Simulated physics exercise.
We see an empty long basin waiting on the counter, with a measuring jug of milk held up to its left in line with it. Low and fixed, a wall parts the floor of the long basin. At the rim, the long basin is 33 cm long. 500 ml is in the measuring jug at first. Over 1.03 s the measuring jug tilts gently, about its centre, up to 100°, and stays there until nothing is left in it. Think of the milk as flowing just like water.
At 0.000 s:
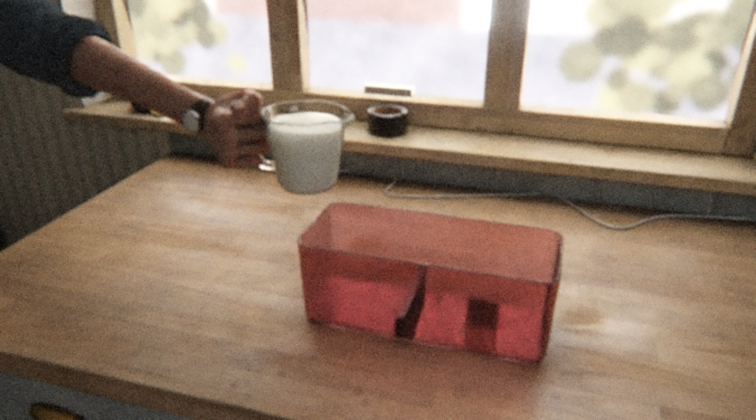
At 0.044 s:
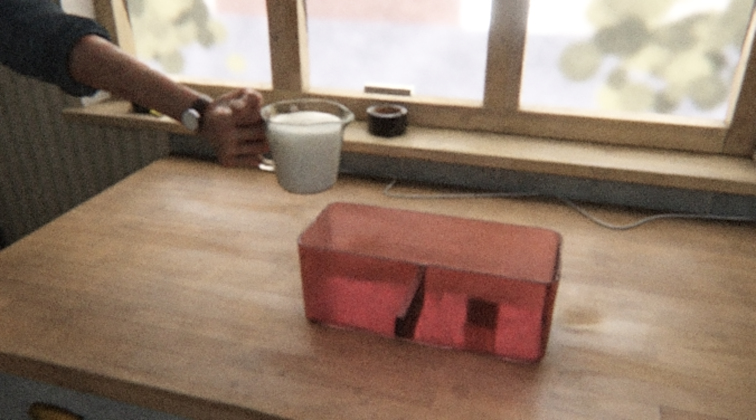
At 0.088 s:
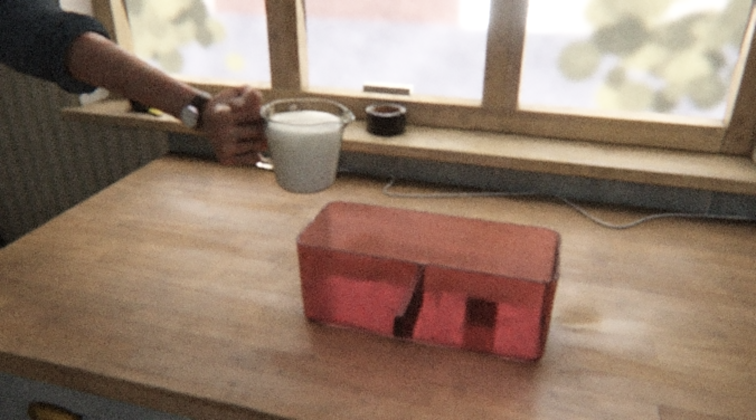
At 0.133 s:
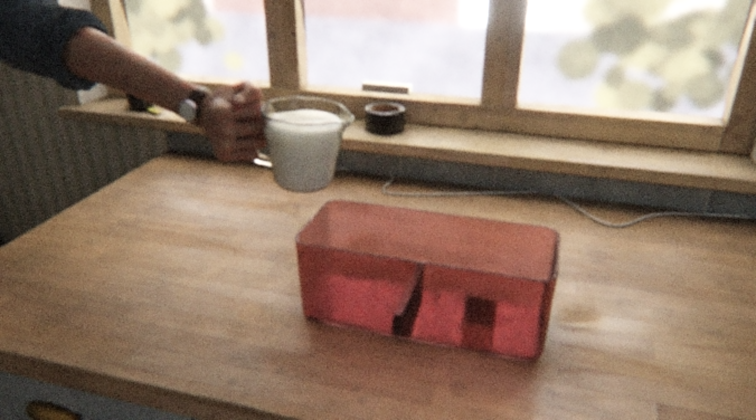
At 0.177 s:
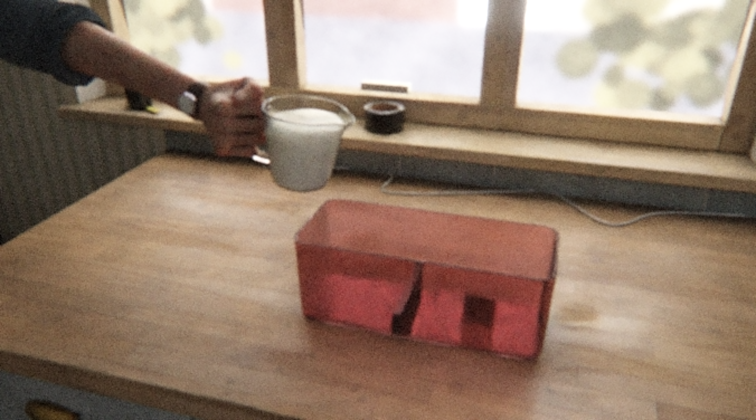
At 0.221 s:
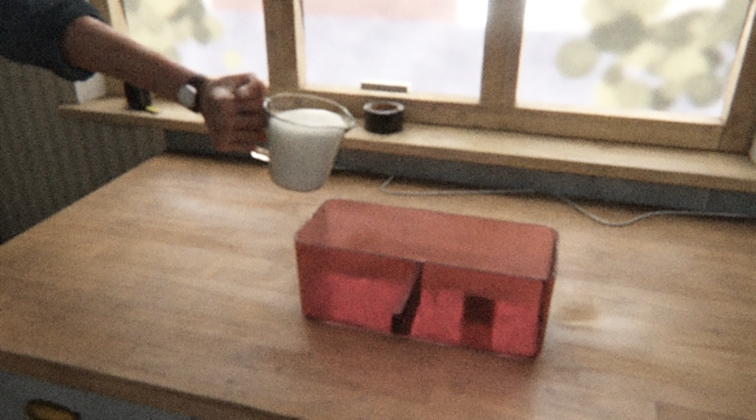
A hand held a glass measuring jug of milk above a wooden counter, to the left of an empty red long basin with a wall inside, then slowly tilted the jug slightly to the right.
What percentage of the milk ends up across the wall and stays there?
About 21 per cent.
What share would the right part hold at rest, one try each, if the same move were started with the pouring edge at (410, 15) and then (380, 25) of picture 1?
85 and 90 %.
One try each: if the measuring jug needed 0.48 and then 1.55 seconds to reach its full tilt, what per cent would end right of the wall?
I'd expect close to 15 per cent and then close to 25 per cent.
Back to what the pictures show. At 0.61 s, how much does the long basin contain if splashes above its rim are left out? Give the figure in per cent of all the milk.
Around 10%.
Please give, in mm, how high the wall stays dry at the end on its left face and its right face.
Noted: Left near 10 mm, right near 28 mm.
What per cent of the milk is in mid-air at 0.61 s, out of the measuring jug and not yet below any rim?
Around 20 percent.
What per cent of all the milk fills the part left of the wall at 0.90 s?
I'd say near 56 percent.
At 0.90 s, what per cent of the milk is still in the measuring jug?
What remains is about 16 percent of it all.
By 0.61 s the tilt is 65° and 71 per cent is still to pour, 9 is left of the wall and 1 right of it.
By 0.90 s the tilt is 96° and 17 per cent is still to pour, 56 is left of the wall and 15 right of it.
By 1.20 s the tilt is 100° and 1 per cent is still to pour, 80 is left of the wall and 18 right of it.
By 1.53 s the tilt is 100° and 0 per cent is still to pour, 78 is left of the wall and 21 right of it.
At rest 78 per cent lies left of the wall, 21 right of it and 1 outside.
